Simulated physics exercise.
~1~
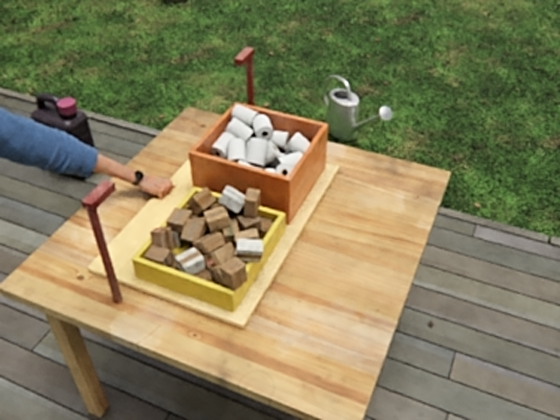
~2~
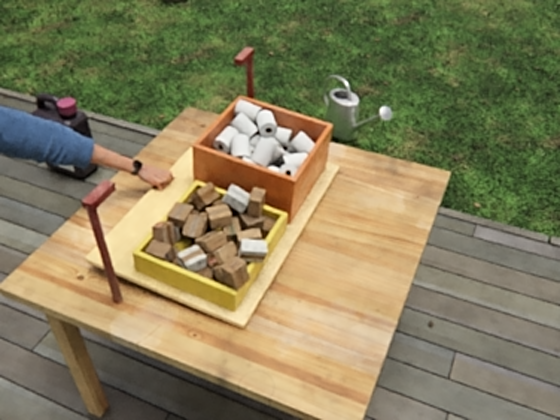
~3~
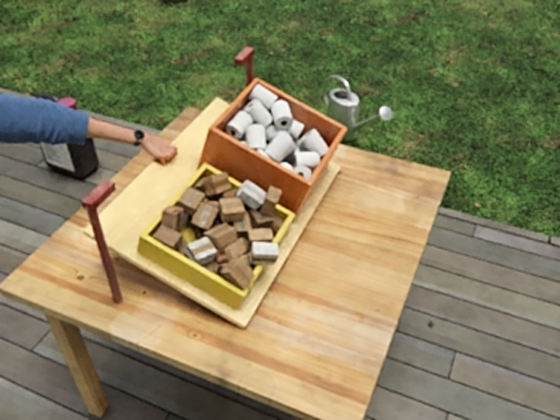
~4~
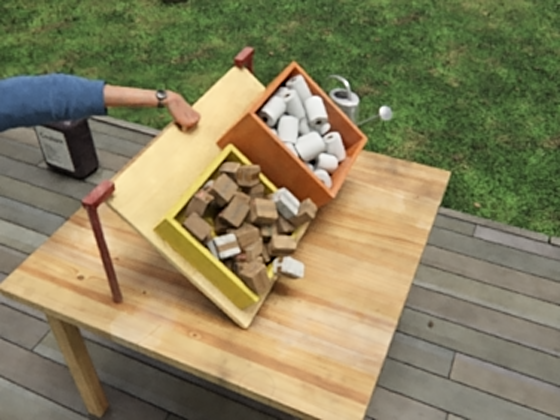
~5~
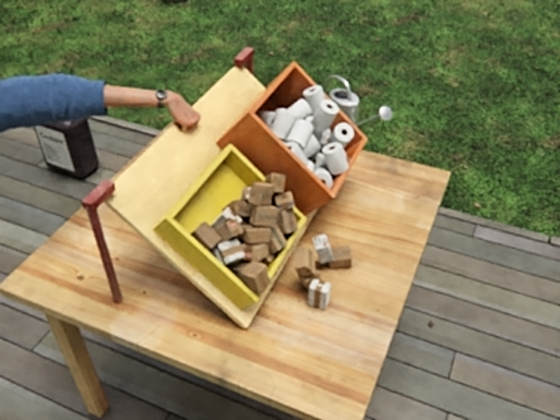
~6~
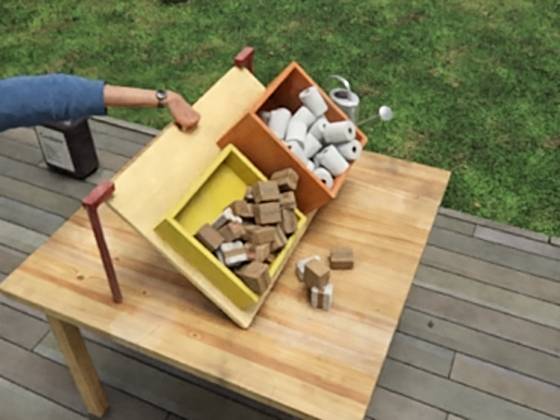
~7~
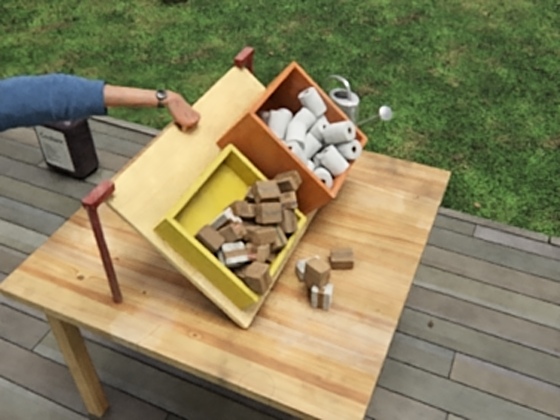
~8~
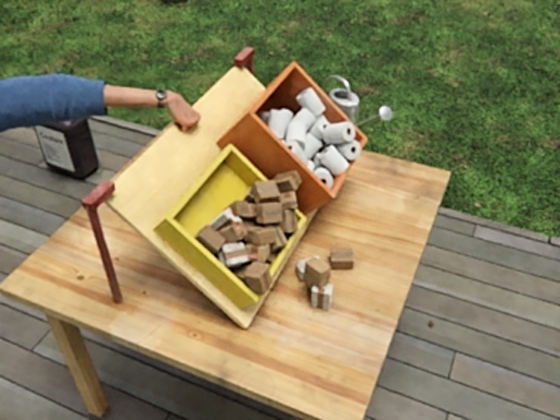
The clip shows a hand tilting up a board holding an orange basket of white paper rolls and a yellow basket of small brown and white parcels on a wooden table; a few parcels tumble onto the table while the rolls shift but stay inside, and everything comes to rest.
